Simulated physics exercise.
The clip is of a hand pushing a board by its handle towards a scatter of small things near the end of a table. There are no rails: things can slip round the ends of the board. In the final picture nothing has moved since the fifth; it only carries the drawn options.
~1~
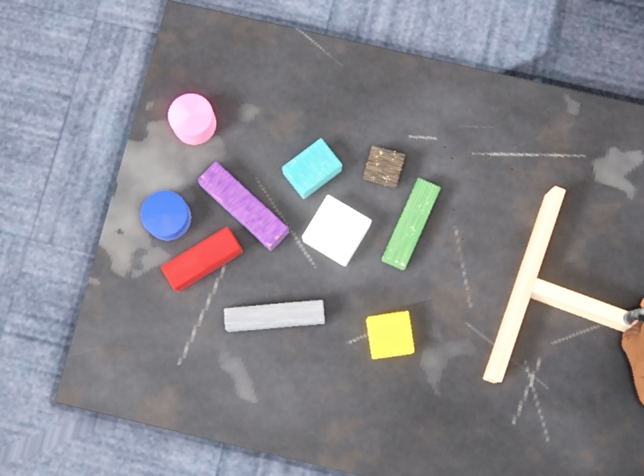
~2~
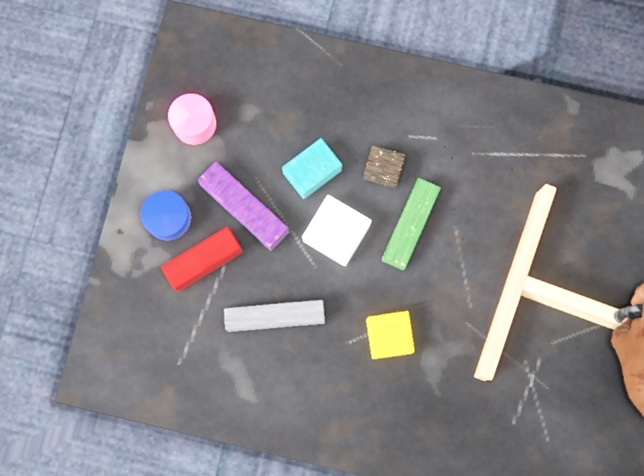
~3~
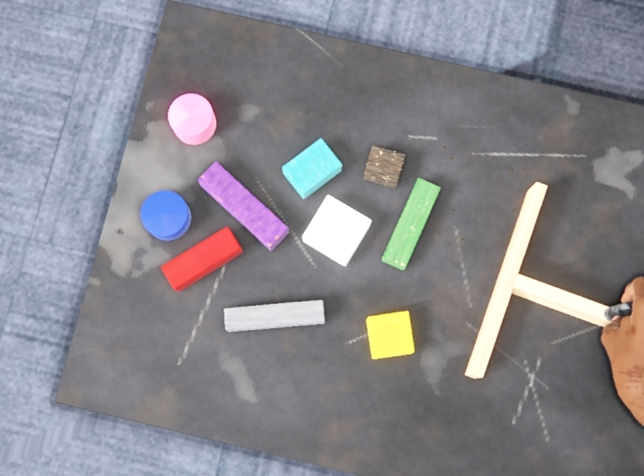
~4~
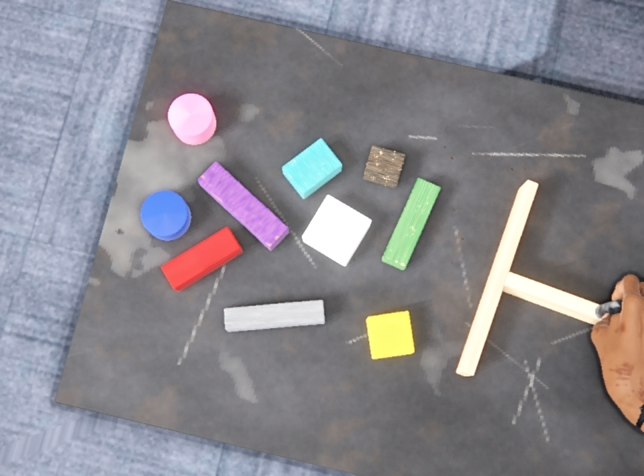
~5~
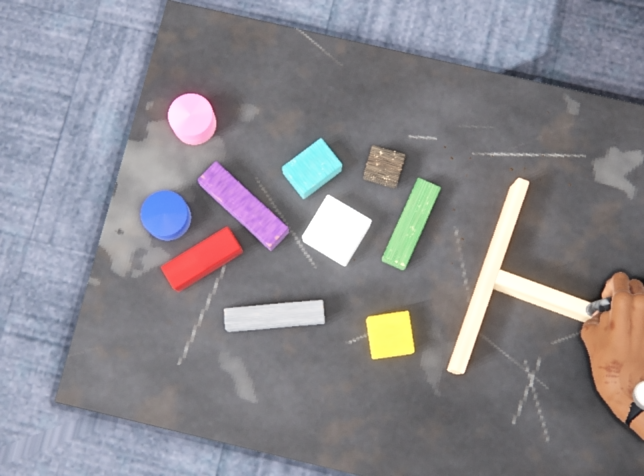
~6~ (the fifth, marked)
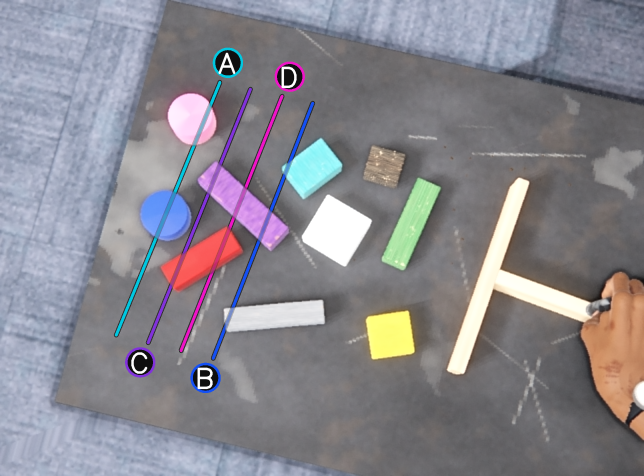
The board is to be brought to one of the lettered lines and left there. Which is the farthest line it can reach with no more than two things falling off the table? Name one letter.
C.
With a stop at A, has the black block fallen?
By then, no.
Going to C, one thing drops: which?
The purple bar goes over.
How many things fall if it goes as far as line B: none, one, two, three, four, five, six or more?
The count is none.
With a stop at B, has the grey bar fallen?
No.
On the marked copy, A at (169, 206); B at (264, 227); C at (201, 213); D at (233, 220).
With C. Early on, board (386, 249); black block (369, 160); grey bar (260, 314).
Further on, board (280, 225); purple bar (170, 161); grey bar (161, 307).
At the end, board (200, 206); purple bar over the edge; blue tin (110, 204); one fallen.
As for the rest, A drops three; B is within the limit but short; D is within the limit but short.
